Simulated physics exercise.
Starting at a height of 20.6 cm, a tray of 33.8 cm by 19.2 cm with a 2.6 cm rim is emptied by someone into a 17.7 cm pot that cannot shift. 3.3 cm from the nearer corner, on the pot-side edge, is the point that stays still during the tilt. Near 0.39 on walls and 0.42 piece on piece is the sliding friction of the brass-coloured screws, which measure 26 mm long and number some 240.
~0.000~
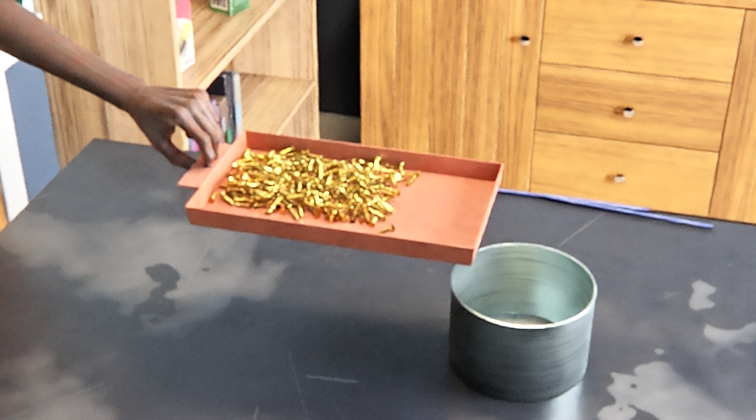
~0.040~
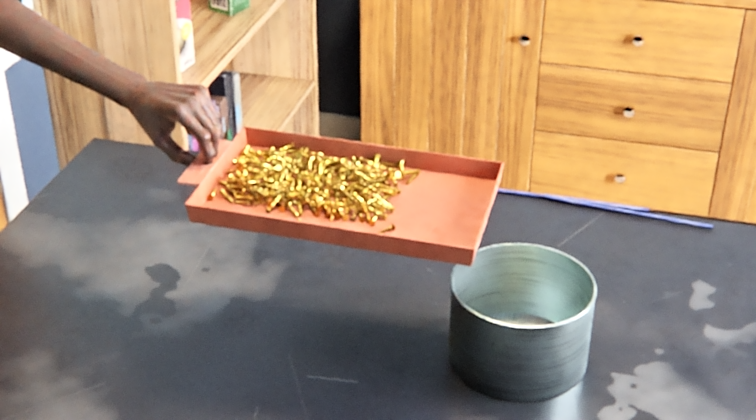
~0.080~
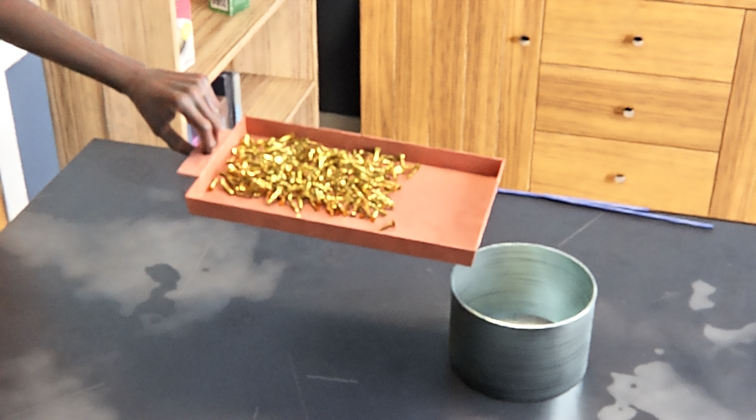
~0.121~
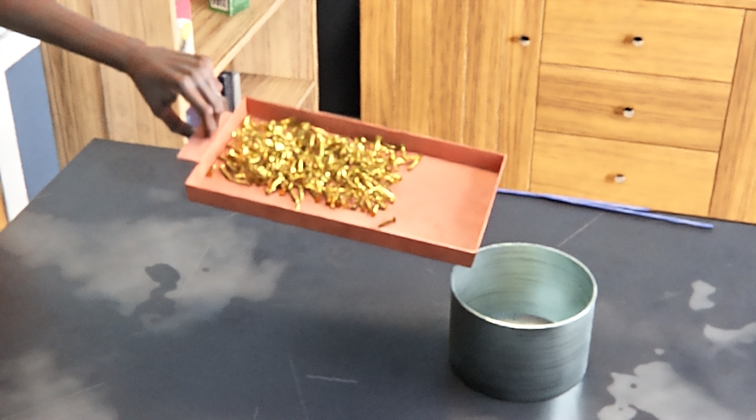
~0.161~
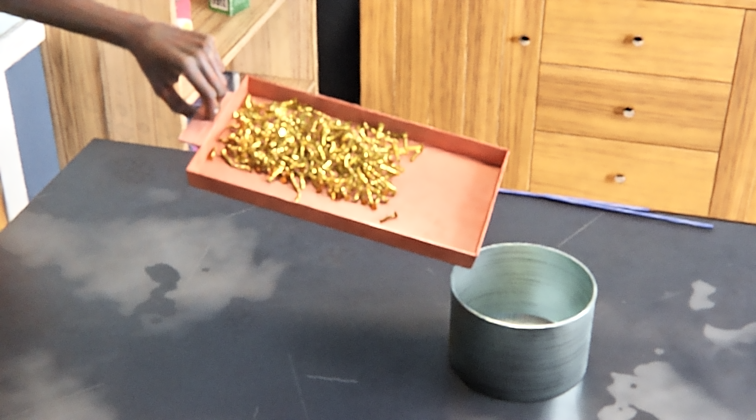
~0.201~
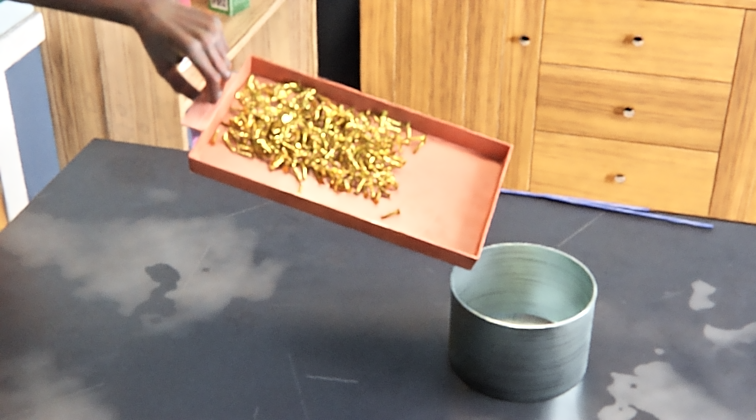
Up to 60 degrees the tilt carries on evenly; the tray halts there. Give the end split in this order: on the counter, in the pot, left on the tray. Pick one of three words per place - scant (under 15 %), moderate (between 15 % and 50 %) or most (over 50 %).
My call is counter: Most, pot: Scant, tray: Moderate.
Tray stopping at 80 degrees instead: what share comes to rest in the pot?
It would land at about 0 percent.
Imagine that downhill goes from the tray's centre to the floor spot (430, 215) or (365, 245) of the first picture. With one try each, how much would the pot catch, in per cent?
First try: About 40 percent; second try: About 0 percent.
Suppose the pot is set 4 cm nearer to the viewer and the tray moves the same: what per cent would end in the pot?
Then roughly 15 percent would land in it.
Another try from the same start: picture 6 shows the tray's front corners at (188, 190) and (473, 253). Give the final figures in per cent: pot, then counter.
Pot 0; counter 35.
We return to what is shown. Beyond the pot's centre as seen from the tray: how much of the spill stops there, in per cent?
Estimate: Roughly 80 per cent of the pieces.
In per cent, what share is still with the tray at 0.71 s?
It works out to near 70 per cent of the load.
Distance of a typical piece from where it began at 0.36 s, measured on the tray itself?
About 1 cm.
After 0.36 s, tilt 41 degrees; the tray holds 100 %, the pot 0 %.
After 0.47 s, tilt 55 degrees; the tray holds 100 %, the pot 0 %.
After 0.71 s, tilt 60 degrees; the tray holds 70 %, the pot 0 %.
At rest (2.0 s), counter 60 %, pot 0 %, tray 40 %.
